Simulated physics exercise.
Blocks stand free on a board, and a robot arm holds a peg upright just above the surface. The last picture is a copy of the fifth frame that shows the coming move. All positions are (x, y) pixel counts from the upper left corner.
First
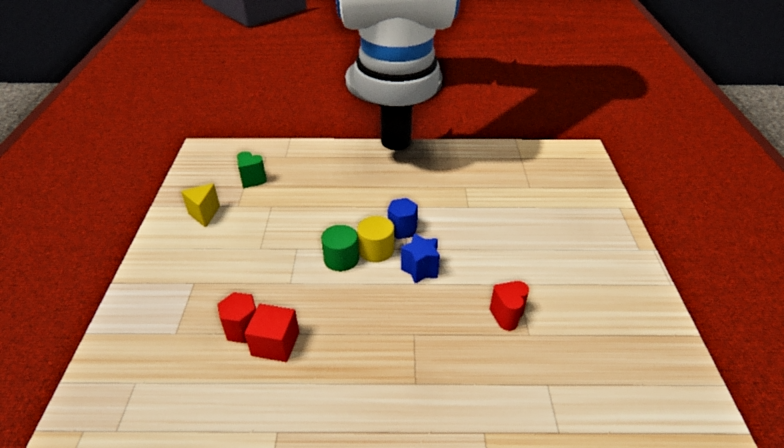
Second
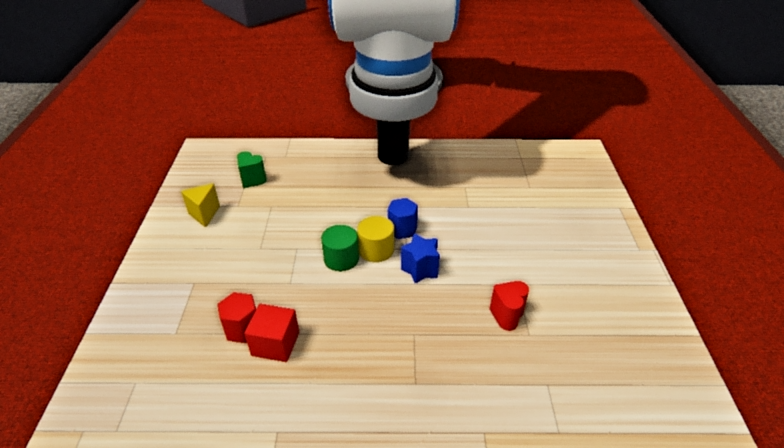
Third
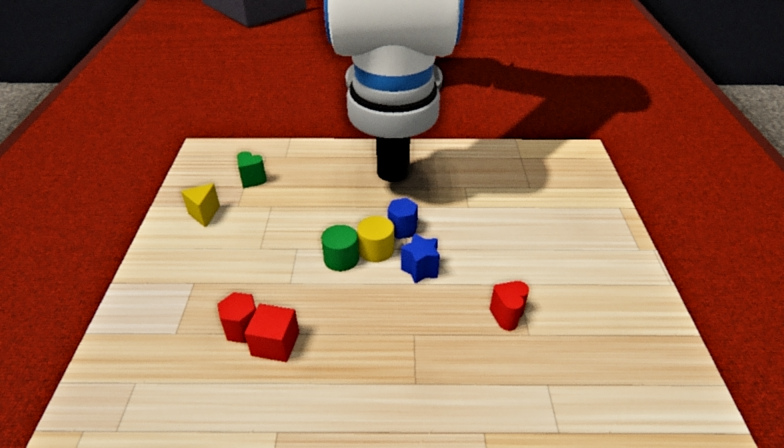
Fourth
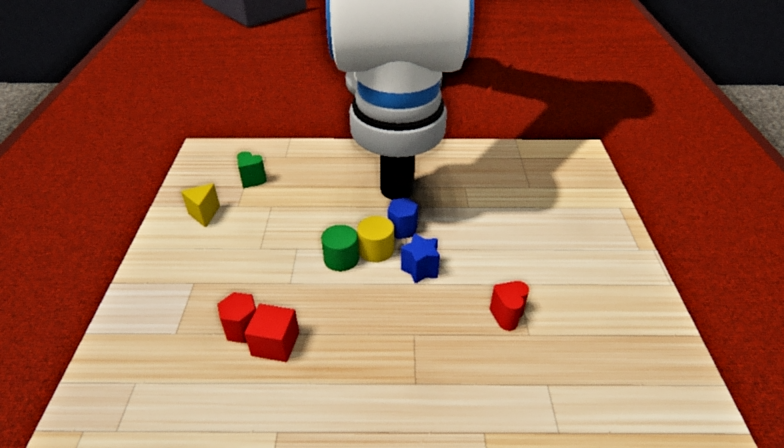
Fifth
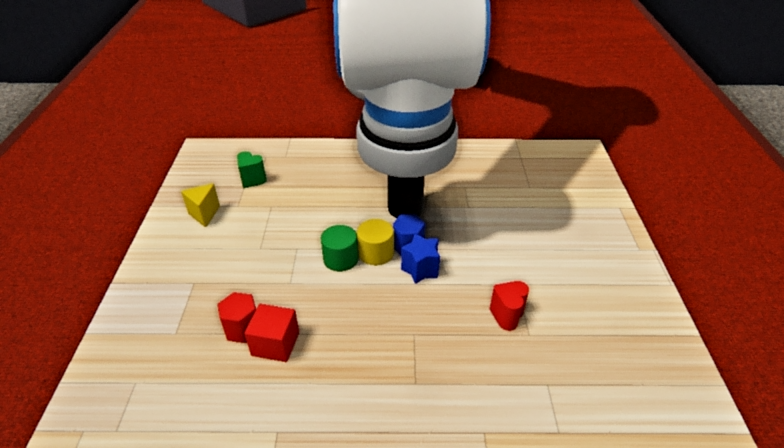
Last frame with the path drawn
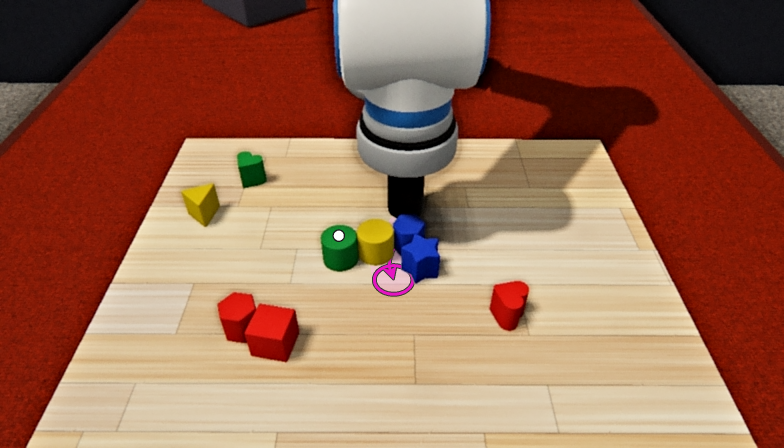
A white robot arm with blue bands moves its black peg toward the viewer across a pale wooden board on a red surface, seen from a fixed, raised view facing the arm. Green and yellow cylinders, a blue six-sided block and a blue star cluster near the middle, with yellow and green blocks at upper left and red ones lower down. The peg nudges the six-sided block slightly forward against the star, and the yellow cylinder shifts barely.
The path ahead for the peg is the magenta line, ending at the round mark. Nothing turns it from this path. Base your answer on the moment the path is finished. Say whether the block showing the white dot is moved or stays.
Answer: Moved.
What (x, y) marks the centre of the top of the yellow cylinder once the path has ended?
For the centre of its top, I'd go with (354, 261).
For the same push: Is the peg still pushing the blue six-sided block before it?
Answer: Yes.
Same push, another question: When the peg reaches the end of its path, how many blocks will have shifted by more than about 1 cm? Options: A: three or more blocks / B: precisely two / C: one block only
The one that fits is A, three or more blocks.
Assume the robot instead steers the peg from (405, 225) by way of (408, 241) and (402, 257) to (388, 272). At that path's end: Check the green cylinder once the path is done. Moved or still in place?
Somewhere new.
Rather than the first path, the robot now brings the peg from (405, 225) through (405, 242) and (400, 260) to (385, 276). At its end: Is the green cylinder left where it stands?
My answer is no.
The drawn path runs from (405, 225) via (397, 242) and (390, 260), ending at (394, 280); the dot is on the green cylinder.
The first path, step by step. Halfway along, peg at (393, 235); green cylinder at (328, 240); yellow cylinder at (364, 246); blue six-sided block at (416, 247), turned 70° anticlockwise; blue star at (437, 264), turned 20° clockwise.
At the end, peg at (394, 263); green cylinder at (324, 241); yellow cylinder at (354, 261); blue six-sided block at (425, 270), turned 110° anticlockwise; blue star at (457, 276), turned 20° anticlockwise.
